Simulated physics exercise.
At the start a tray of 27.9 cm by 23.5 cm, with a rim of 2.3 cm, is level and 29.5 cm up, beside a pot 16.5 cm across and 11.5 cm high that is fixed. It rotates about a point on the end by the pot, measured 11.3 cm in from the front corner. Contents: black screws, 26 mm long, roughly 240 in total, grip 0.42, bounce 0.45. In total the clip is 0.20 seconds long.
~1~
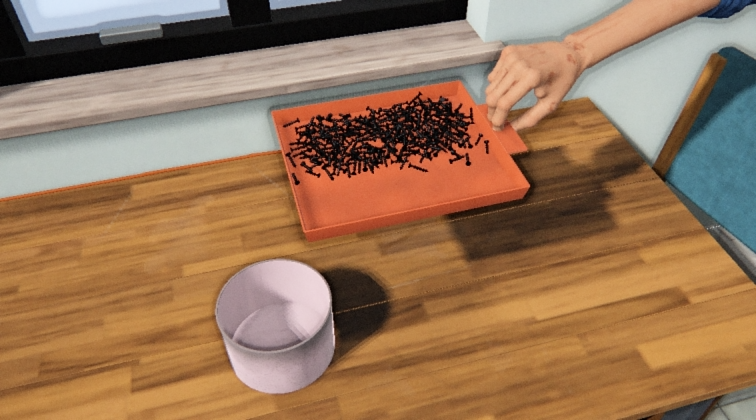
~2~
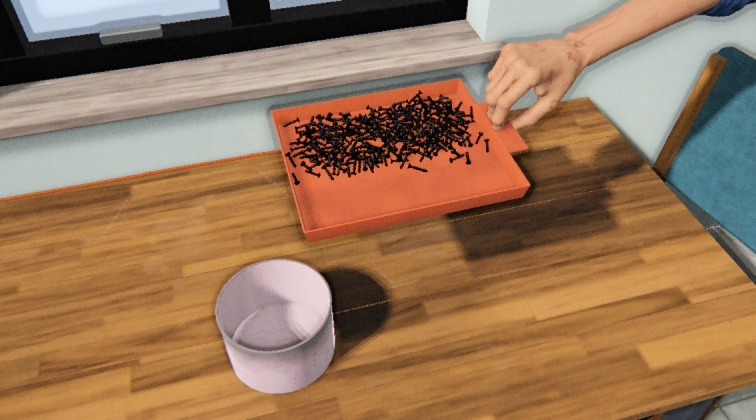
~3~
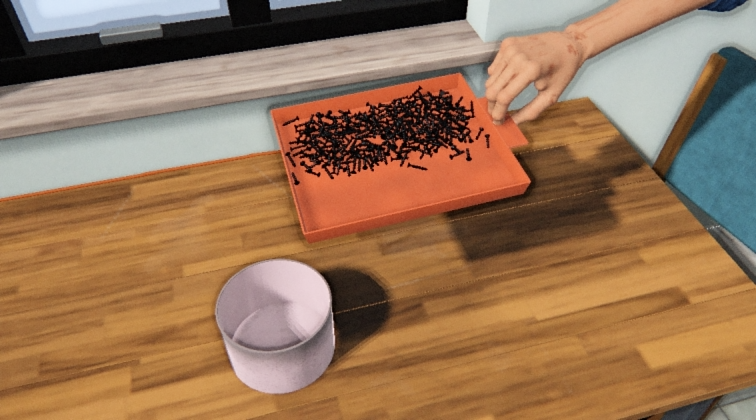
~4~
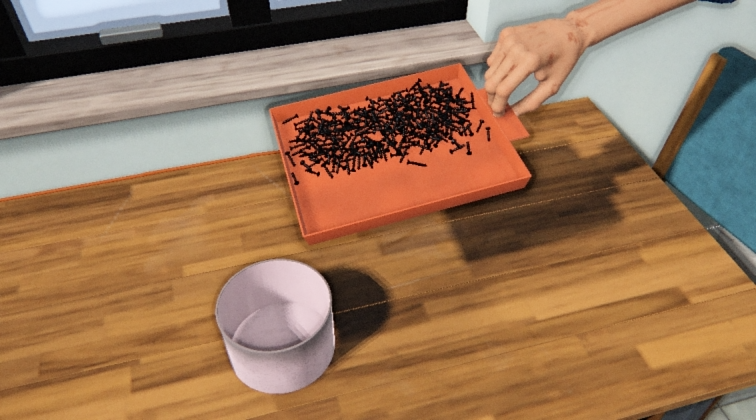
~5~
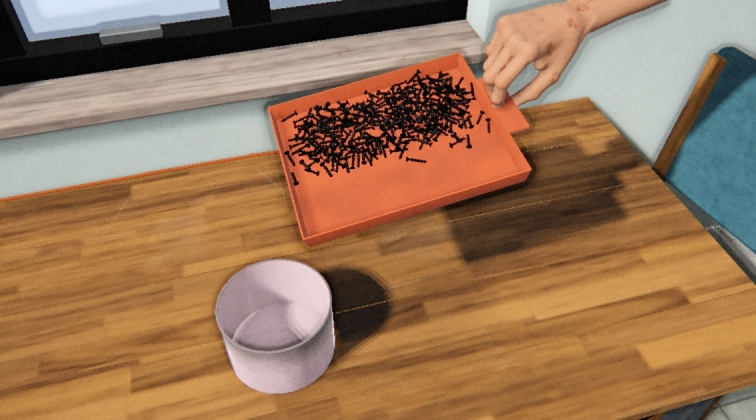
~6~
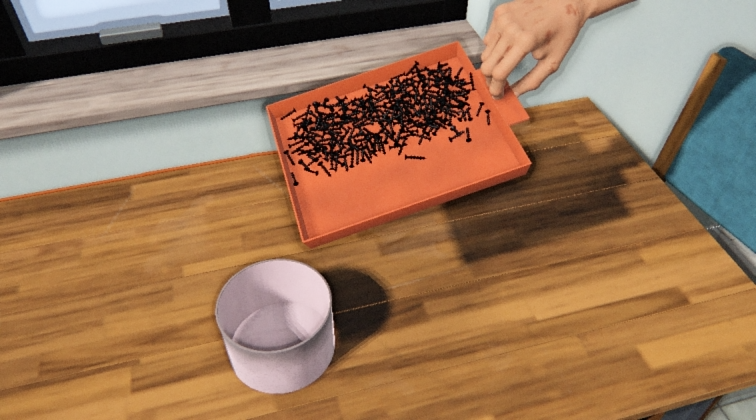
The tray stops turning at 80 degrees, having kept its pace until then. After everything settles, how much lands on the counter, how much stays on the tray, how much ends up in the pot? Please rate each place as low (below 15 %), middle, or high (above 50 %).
Counter: Middle, tray: Low, pot: High.
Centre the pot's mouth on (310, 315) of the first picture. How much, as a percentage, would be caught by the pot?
I'd put it at around 70 per cent.
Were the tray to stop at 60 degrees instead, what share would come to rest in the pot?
About 45 in a hundred would end up in the pot.
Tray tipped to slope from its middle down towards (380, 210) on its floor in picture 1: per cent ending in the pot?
Around 15 percent of them.
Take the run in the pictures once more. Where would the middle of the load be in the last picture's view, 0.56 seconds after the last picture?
Approx. (296, 219).
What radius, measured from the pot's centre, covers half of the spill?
Distance: Roughly 18 cm.
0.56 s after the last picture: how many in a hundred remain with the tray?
Some 85 per cent of the load.
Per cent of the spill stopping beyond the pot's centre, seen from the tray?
Some 60 per cent.
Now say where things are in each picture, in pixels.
Tray tilt 0 degrees, front corners at (307, 229) and (525, 185); middle of the pieces at (389, 134); pot at (274, 303), in the first picture.
Tray tilt 1 degrees, front corners at (307, 229) and (525, 183); middle of the pieces at (389, 134), in the second picture.
Tray tilt 3 degrees, front corners at (307, 230) and (526, 180); middle of the pieces at (389, 131), in the third picture.
Tray tilt 6 degrees, front corners at (306, 233) and (526, 174), lowest corner left front; middle of the pieces at (388, 126), in the fourth picture.
Tray tilt 10 degrees, front corners at (306, 235) and (526, 168), lowest corner left front; middle of the pieces at (387, 121), in the fifth picture.
Tray tilt 14 degrees, front corners at (306, 238) and (526, 162), lowest corner left front; middle of the pieces at (385, 116); pot at (274, 303), in the sixth picture.
Then, 0.34 s after the last picture, tilt 47 degrees; the tray holds 100 %, the pot 0 %.
Then, 0.56 s after the last picture, tilt 68 degrees; the tray holds 85 %, the pot 0 %.
Then, 0.90 s after the last picture, tilt 80 degrees; the tray holds 15 %, the pot 50 %.
In the end, counter 30 %, tray 5 %, pot 65 %.
